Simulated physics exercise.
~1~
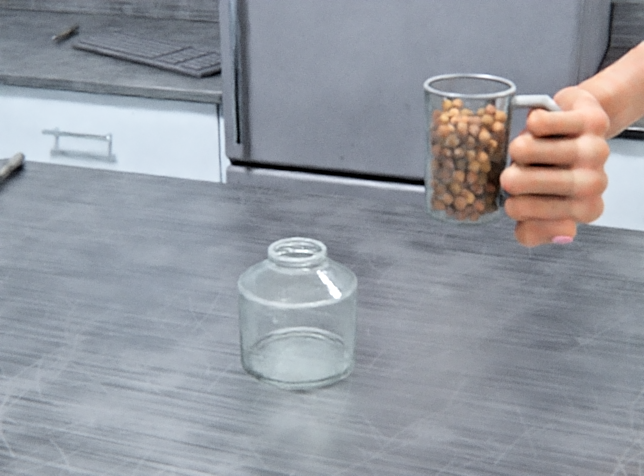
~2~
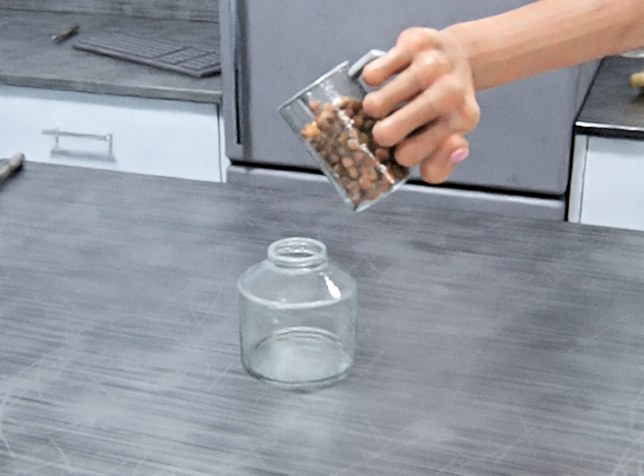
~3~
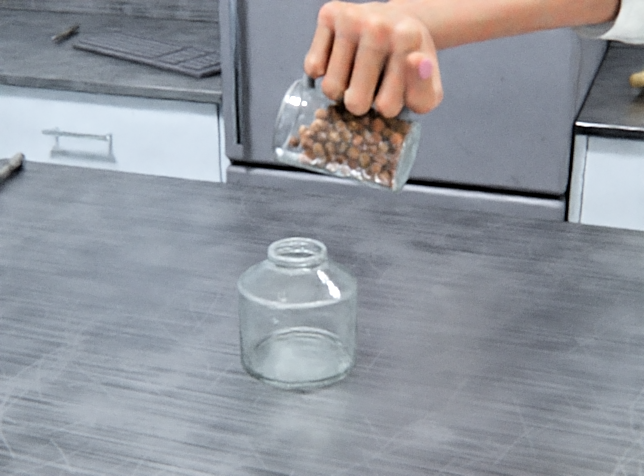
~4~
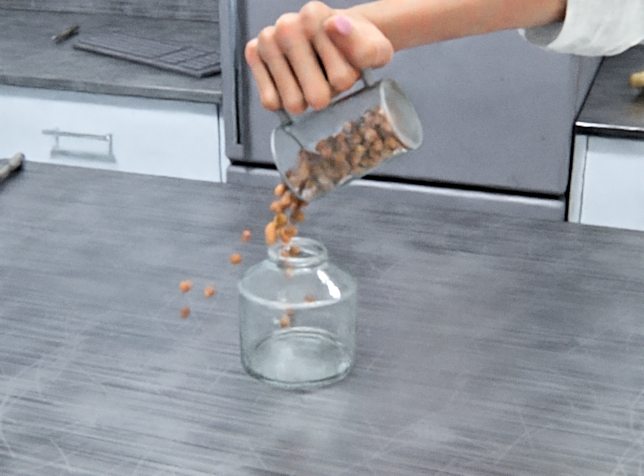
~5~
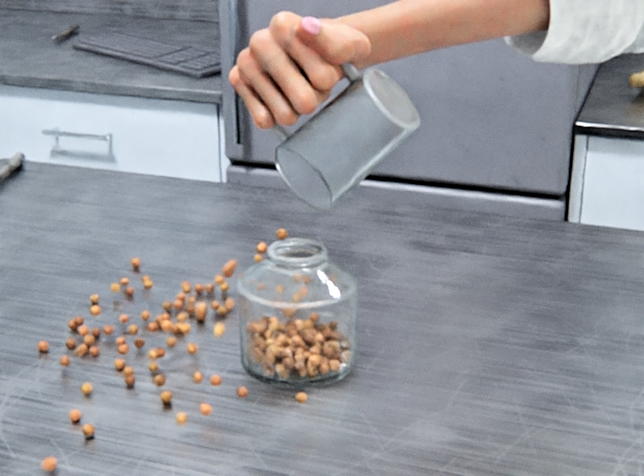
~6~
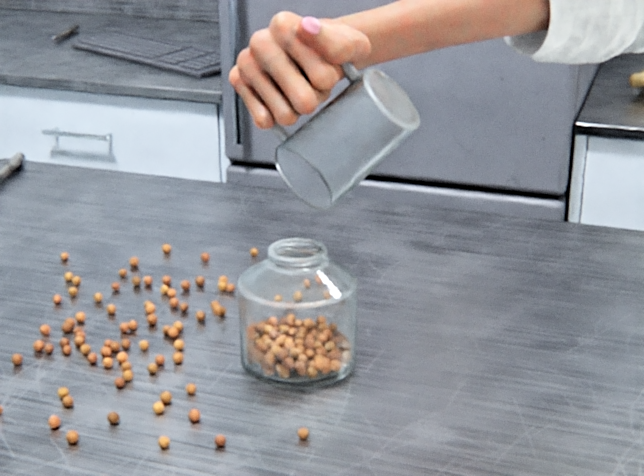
A hand tips a clear cup of brown balls into a glass jar, spilling some left.
